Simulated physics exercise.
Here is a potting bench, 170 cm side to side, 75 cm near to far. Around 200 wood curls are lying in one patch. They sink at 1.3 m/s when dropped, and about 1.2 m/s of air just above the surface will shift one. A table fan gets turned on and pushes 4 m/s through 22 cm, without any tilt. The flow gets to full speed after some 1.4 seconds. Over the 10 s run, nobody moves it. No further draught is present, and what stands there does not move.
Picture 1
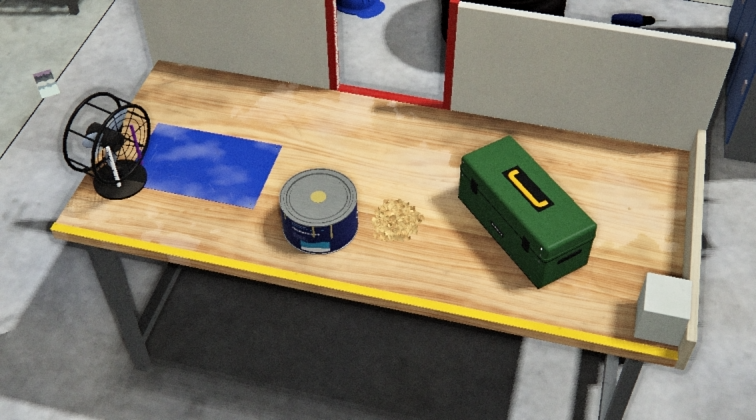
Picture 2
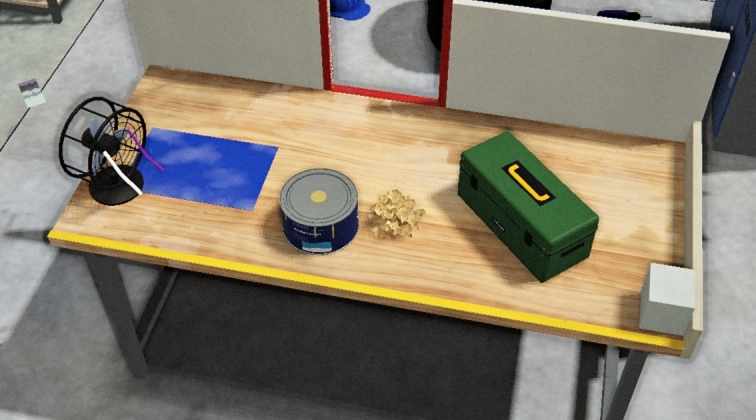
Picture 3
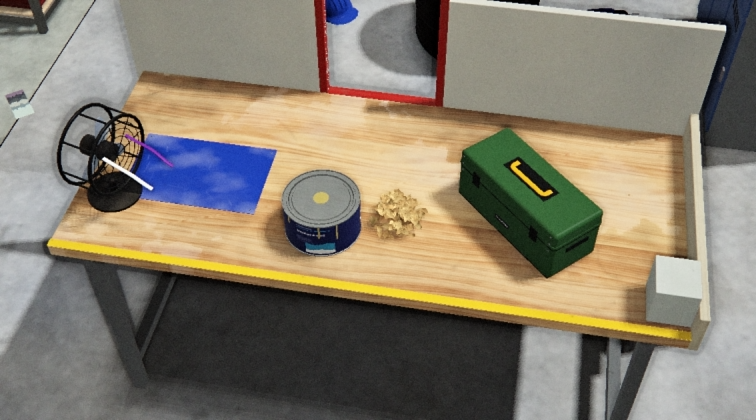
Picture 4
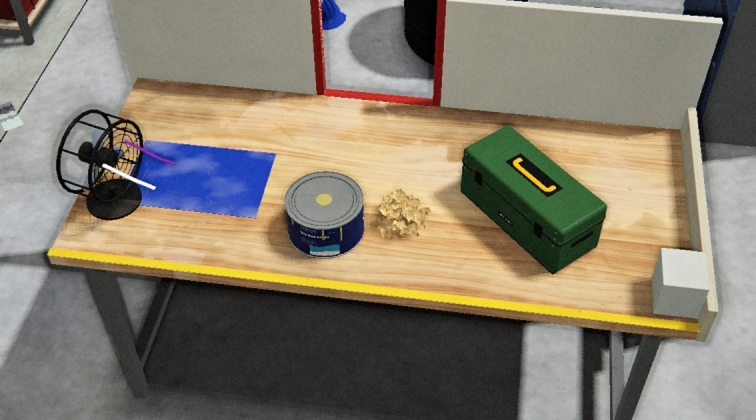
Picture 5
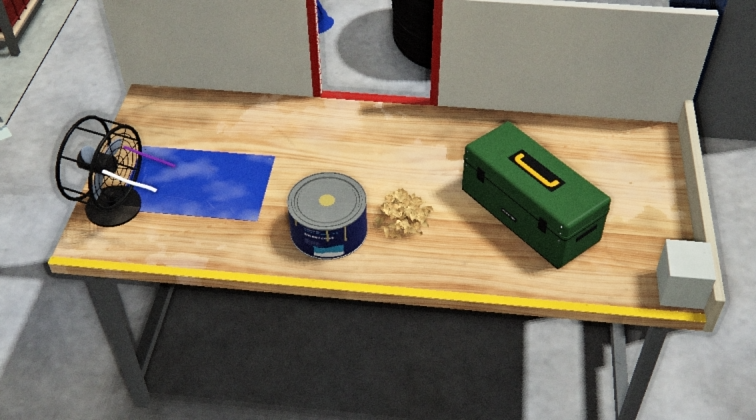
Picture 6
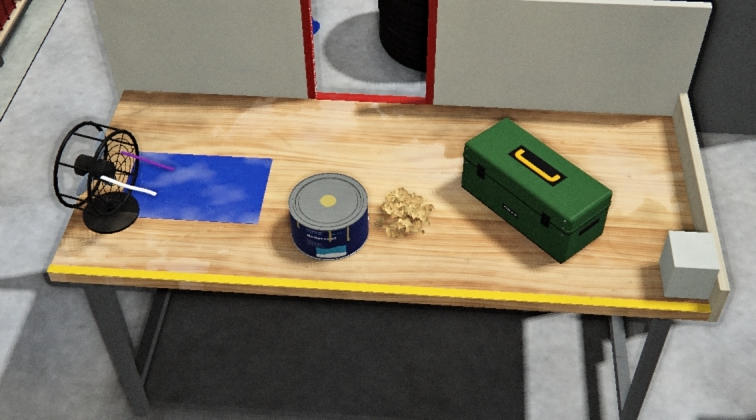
Wood curls lying still in a small heap between a blue tin and green toolbox on a bench, the view shifting slightly.
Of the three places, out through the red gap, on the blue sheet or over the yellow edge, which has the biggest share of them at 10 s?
I would say the yellow one has the biggest share.
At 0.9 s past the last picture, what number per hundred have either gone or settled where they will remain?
Estimated share: Close to 0 per cent.
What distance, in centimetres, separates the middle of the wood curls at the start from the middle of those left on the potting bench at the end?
The middle is roughly 15 cm from where it started.
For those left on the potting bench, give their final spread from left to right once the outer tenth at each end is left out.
Roughly 20 cm from left to right.
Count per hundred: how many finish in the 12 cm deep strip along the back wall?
About 0 per cent.
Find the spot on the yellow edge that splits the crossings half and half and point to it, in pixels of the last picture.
(401, 294).
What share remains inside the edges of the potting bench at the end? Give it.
Estimate: Close to 60 percent.
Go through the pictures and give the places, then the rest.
The middle of the wood curls is near (394, 222), none has stirred yet and the mouth of the table fan is at (108, 138), in the first picture.
The middle of the wood curls is near (399, 213), none has stirred yet, the blue sheet is centred on (200, 168), the yellow edge is centred on (350, 291) and the red gap is centred on (384, 98), in the second picture.
The middle of the wood curls is near (401, 212), none has stirred yet, the top of a large tin is at (321, 197) and the top of a toolbox is at (531, 179), in the third picture.
The middle of the wood curls is near (404, 212) and none has stirred yet, in the fourth picture.
The middle of the wood curls is near (407, 211) and none has stirred yet, in the fifth picture.
The middle of the wood curls is near (408, 210) and none has stirred yet, in the sixth picture.
Then, 0.9 s after the last picture, 0 % are on the blue sheet, 0 % over the yellow edge and 0 % out through the red gap; the middle of those still in play is near (407, 214); 0 % have settled or left.
Then, 2.1 s after the last picture, 0 % are on the blue sheet, 0 % over the yellow edge and 0 % out through the red gap; the middle of those still in play is near (401, 220); 1 % have settled or left.
Then, 4.4 s after the last picture, 0 % are on the blue sheet, 11 % over the yellow edge and 0 % out through the red gap; the middle of those still in play is near (399, 245); 14 % have settled or left.
Then, 8.9 s after the last picture, at the end, 0 % are on the blue sheet, 38 % over the yellow edge and 0 % out through the red gap; the middle of those still in play is near (391, 260).
